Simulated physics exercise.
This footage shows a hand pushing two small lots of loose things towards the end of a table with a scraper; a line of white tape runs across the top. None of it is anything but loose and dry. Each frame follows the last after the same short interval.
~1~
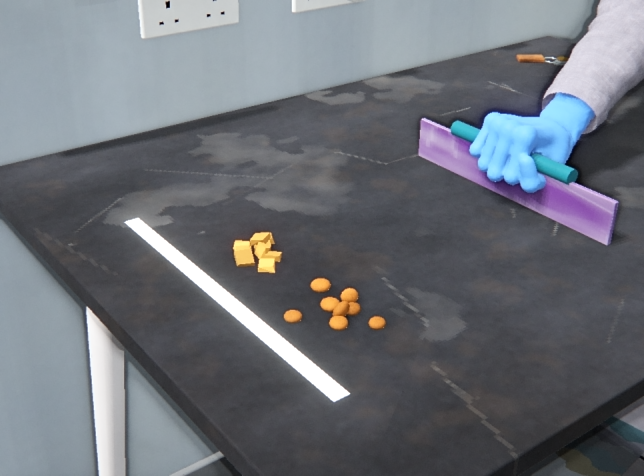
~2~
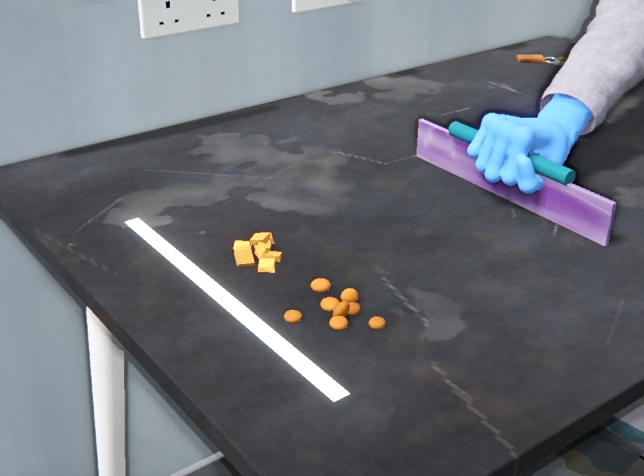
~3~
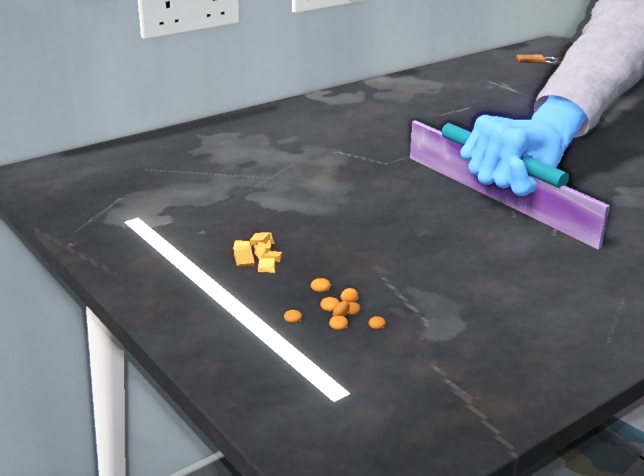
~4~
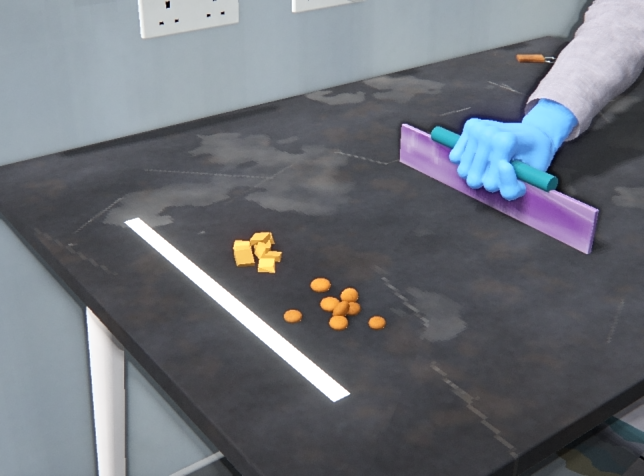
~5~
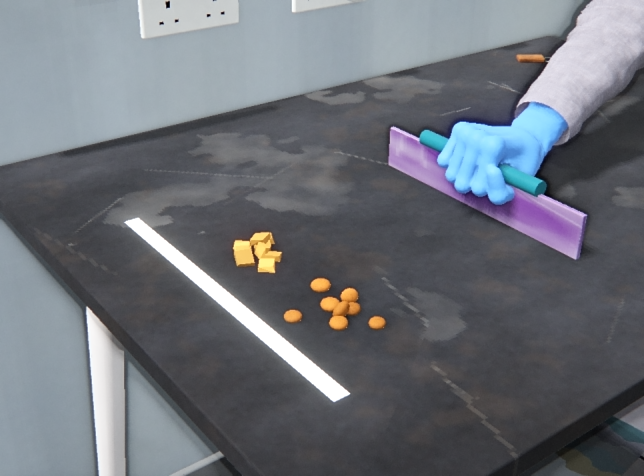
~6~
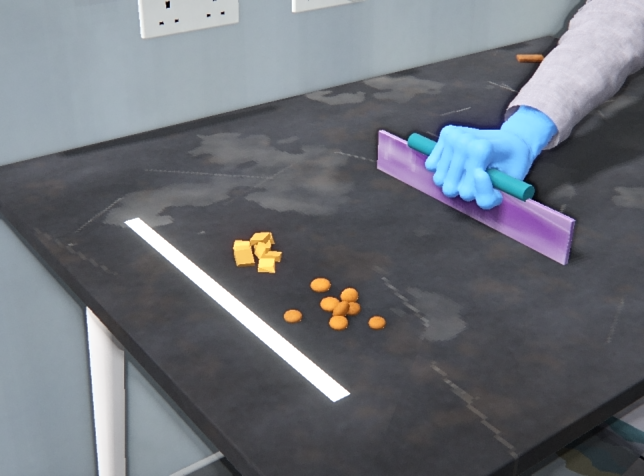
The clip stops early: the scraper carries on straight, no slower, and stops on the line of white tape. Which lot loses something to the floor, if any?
The near lot keeps clear of the drop; the far lot keeps clear of the drop.
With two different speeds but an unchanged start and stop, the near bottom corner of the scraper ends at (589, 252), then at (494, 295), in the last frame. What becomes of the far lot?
In the first try it all stops short of the edge; in the second it loses pieces over the edge.
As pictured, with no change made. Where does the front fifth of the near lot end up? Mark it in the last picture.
In the final frame you'd find it around (237, 346).
Then, 0.53 s after the last picture, scraper still moving, near (348, 211); near lot all on the table, its front near (293, 317); far lot all on the table, its front near (244, 258).
Then, 1.07 s after the last picture, scraper stopped at the white tape; near lot all on the table, its front near (244, 360); far lot all on the table, its front near (162, 298).
At rest, scraper stopped at the white tape; near lot all on the table, its front near (244, 360); far lot all on the table, its front near (161, 299).
